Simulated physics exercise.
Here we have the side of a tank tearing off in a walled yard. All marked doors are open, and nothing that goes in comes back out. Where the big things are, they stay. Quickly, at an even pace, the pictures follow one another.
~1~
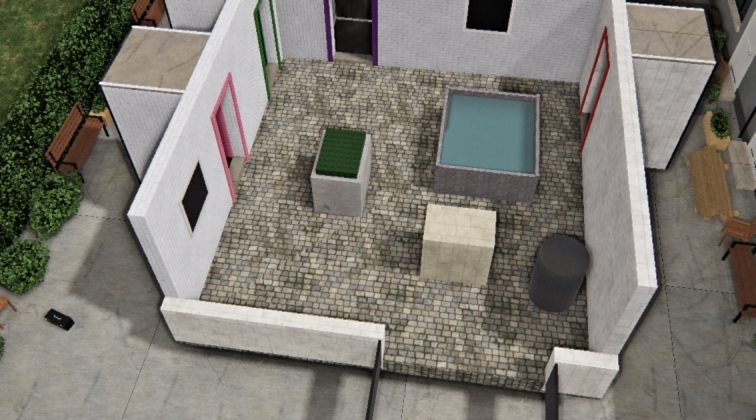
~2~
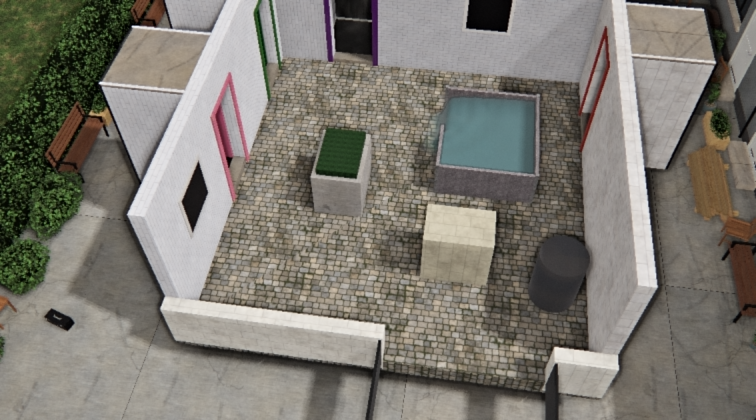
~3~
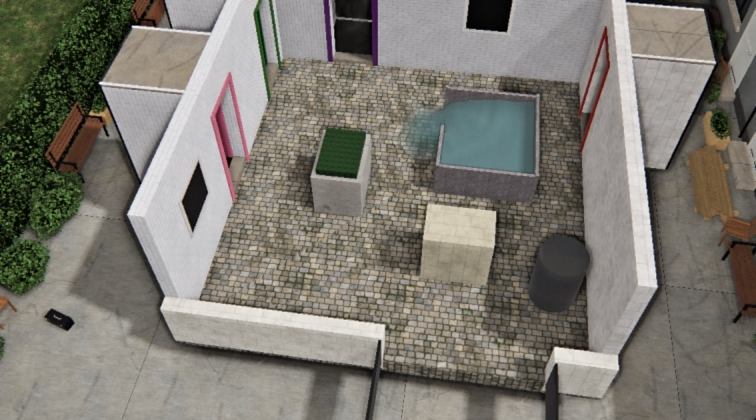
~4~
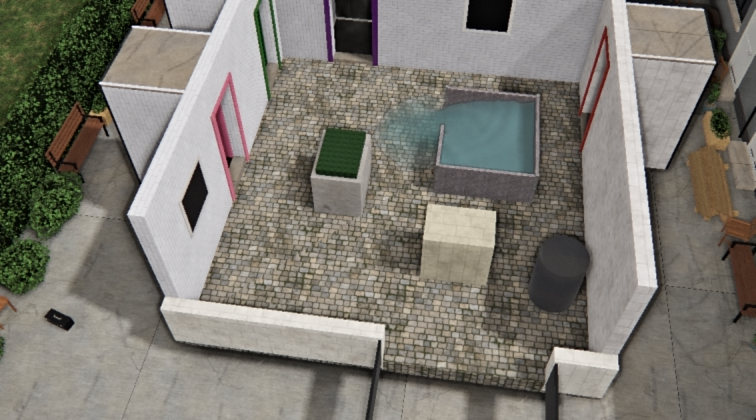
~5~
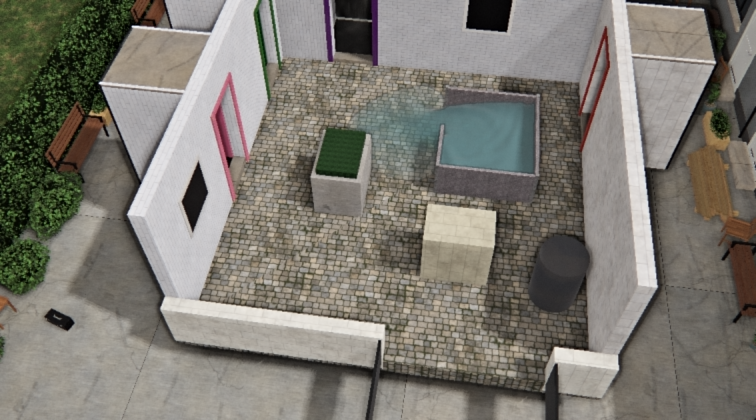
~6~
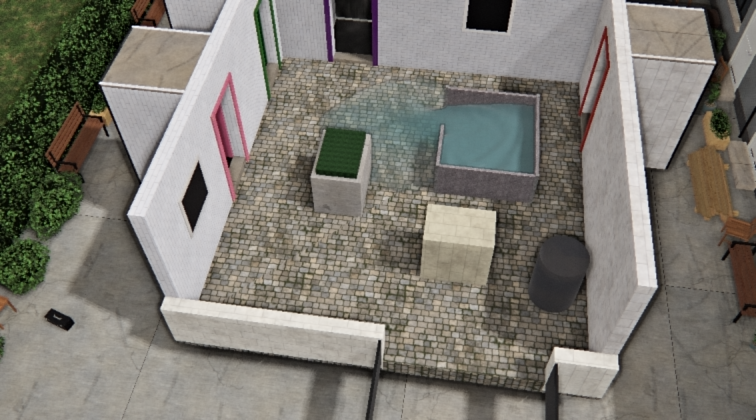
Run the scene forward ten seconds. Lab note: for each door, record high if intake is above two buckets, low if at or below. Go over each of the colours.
Purple door: High; green door: High; pink door: Low; red door: Low.
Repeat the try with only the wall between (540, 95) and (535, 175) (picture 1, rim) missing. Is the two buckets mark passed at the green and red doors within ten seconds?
Put simply, the green door falls below the limit; the red door overflows.
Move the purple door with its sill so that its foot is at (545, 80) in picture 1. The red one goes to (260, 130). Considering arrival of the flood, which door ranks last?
That is the purple door.
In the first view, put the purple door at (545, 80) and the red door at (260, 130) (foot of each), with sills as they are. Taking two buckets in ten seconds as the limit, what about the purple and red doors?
In short: The purple one stays under, the red one lets more in.
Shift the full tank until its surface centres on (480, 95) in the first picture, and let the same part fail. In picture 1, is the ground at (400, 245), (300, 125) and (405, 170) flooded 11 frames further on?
One after the other: Untouched, reached, untouched.
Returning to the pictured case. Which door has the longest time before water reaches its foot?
It's the red-painted one.
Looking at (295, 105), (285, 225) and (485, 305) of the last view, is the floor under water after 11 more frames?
Result, in that order: Wetted / not wetted / not wetted.
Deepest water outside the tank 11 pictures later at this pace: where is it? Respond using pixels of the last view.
I'd mark about pixel (290, 63).
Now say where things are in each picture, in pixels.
Still water in the tank at (489, 132), in the first picture.
Water pours out at (445, 126) and has run to (431, 152), in the second picture.
The front is at (405, 148), out from the gap at (445, 126), in the third picture.
Water pours out at (445, 127) and has run to (378, 132), in the fourth picture.
The front is at a hidden place, out from the gap at (445, 127), in the fifth picture.
The front is at a hidden place, out from the gap at (445, 126), in the sixth picture.
A moment on, water covers 25 % of the floor; the purple door wet at the sill, nothing in, the green door wet at the sill, nothing in, the pink door not reached, the red door not reached.
Next, water covers 35 % of the floor; the purple door under two buckets in, the green door under two buckets in, the pink door wet at the sill, nothing in, the red door not reached.
Then, water covers 40 % of the floor; the purple door over two buckets in, the green door over two buckets in, the pink door under two buckets in, the red door not reached.
Later, water covers 55 % of the floor; the purple door over two buckets in, the green door far over two buckets in, the pink door under two buckets in, the red door not reached.
In the end, water covers 80 % of the floor; the purple door far over two buckets in, the green door far over two buckets in, the pink door under two buckets in, the red door wet at the sill, nothing in.
